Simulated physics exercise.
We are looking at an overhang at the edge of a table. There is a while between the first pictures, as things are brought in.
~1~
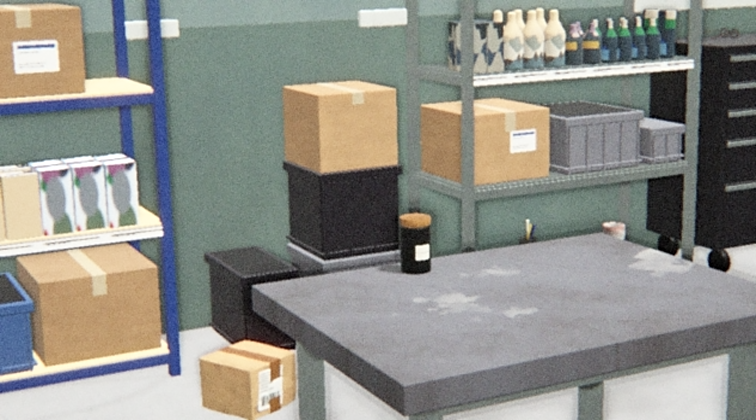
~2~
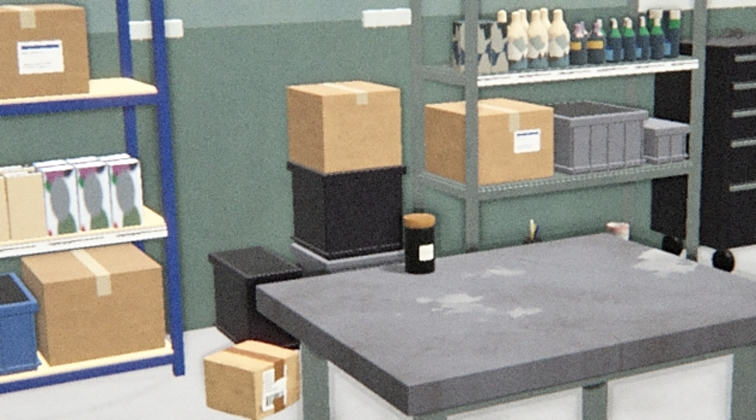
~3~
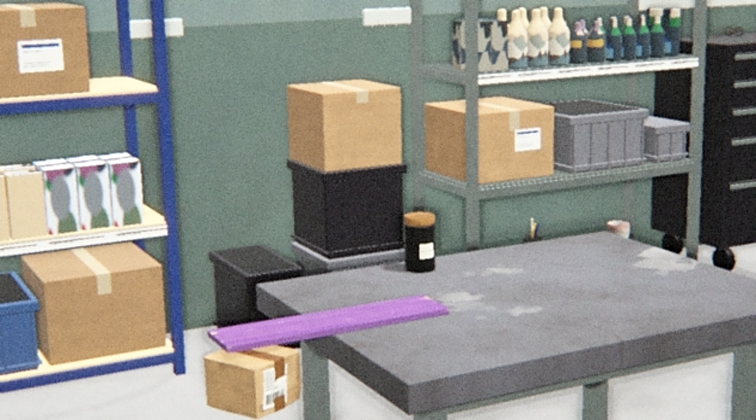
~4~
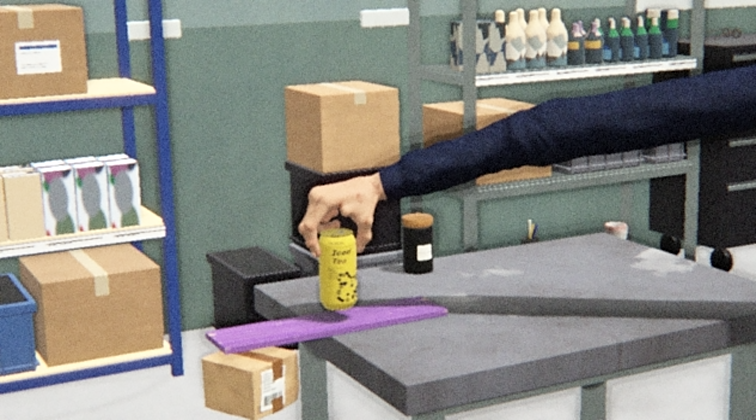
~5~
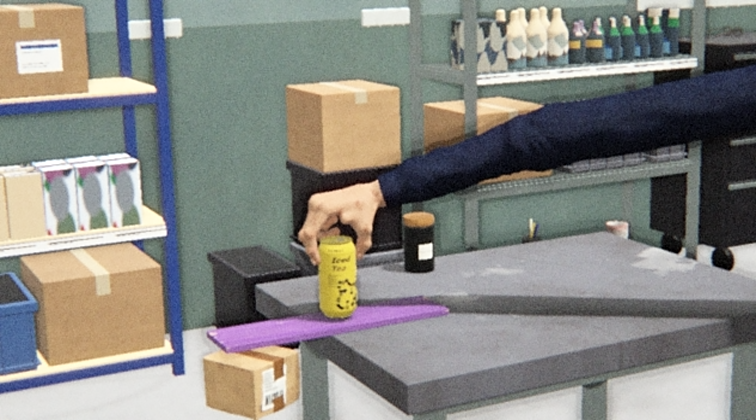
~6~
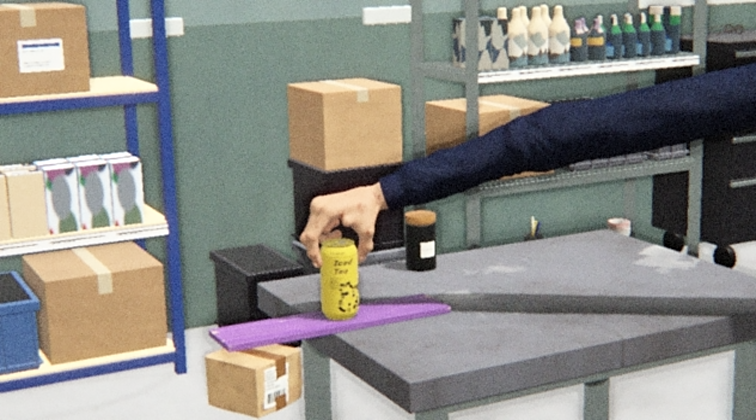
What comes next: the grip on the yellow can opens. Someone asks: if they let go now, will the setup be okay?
Yes, it holds.
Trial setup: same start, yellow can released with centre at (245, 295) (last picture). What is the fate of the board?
Outcome: Falls.
Then, 0.90 s later than the last frame, all is still.
Then, 1.70 s later than the last frame, yellow can resting near (339, 280).
When it is over, all 3 as before. End places, in pixels of the last picture, yellow can near (339, 280). The board keeps its balance.
